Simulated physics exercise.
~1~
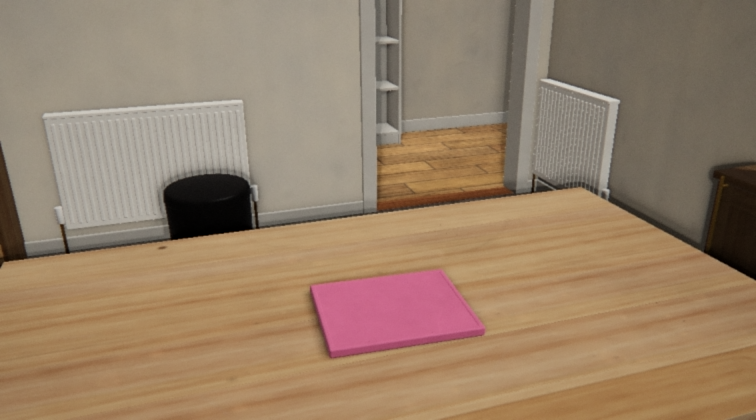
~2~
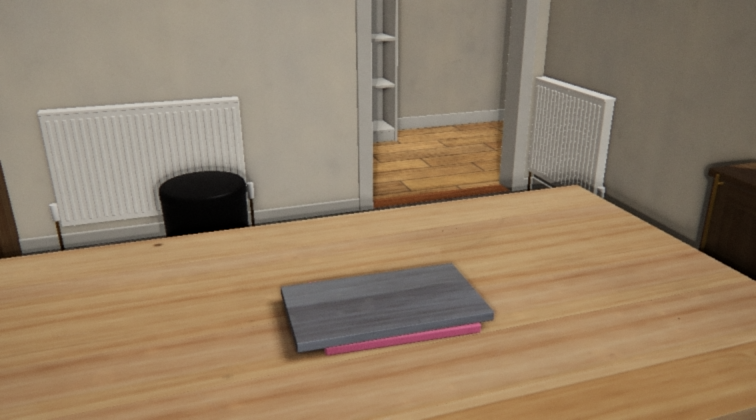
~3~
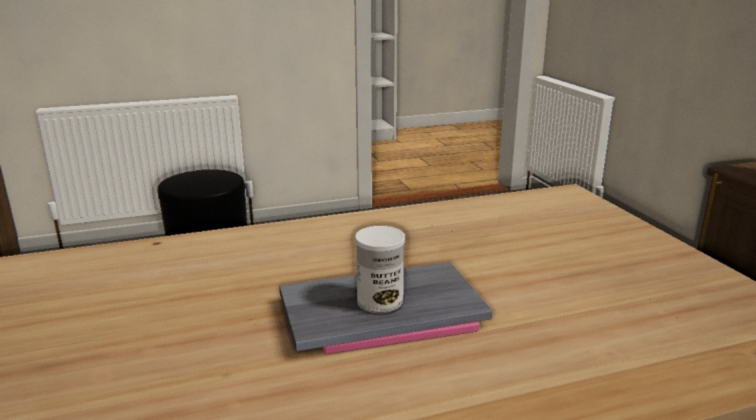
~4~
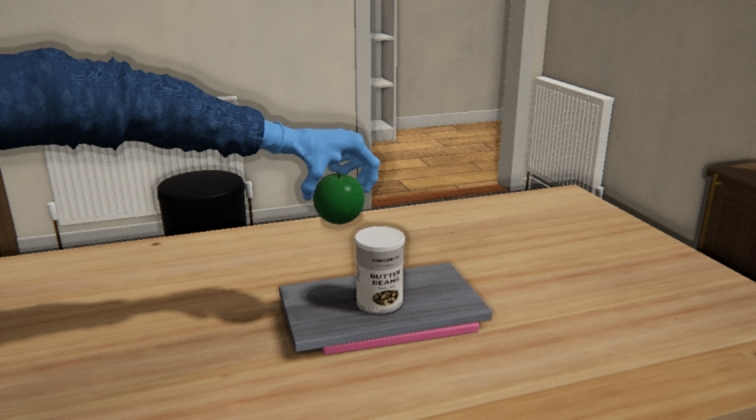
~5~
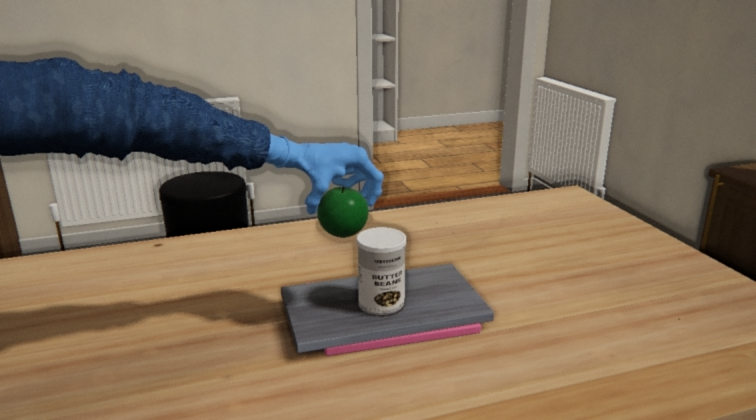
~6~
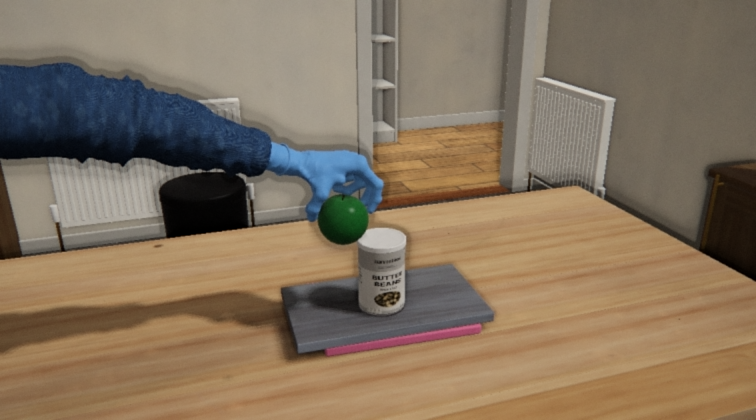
A blue-gloved hand lowers a green apple toward the white tin on the grey board.
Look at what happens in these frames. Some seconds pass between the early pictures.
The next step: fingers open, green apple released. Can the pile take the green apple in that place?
My guess is a failure.
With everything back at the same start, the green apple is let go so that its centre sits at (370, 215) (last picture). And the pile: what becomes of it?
It stays stable.
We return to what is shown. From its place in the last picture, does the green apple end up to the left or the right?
It goes leftward.
Then, 0.30 s later than the last frame, green apple now fallen.
Then, 0.50 s later than the last frame, nothing new.
When it is over, fallen, green apple; the other 3 as before. End places, in pixels of the last picture, green apple near (310, 296). The pile loses its balance.
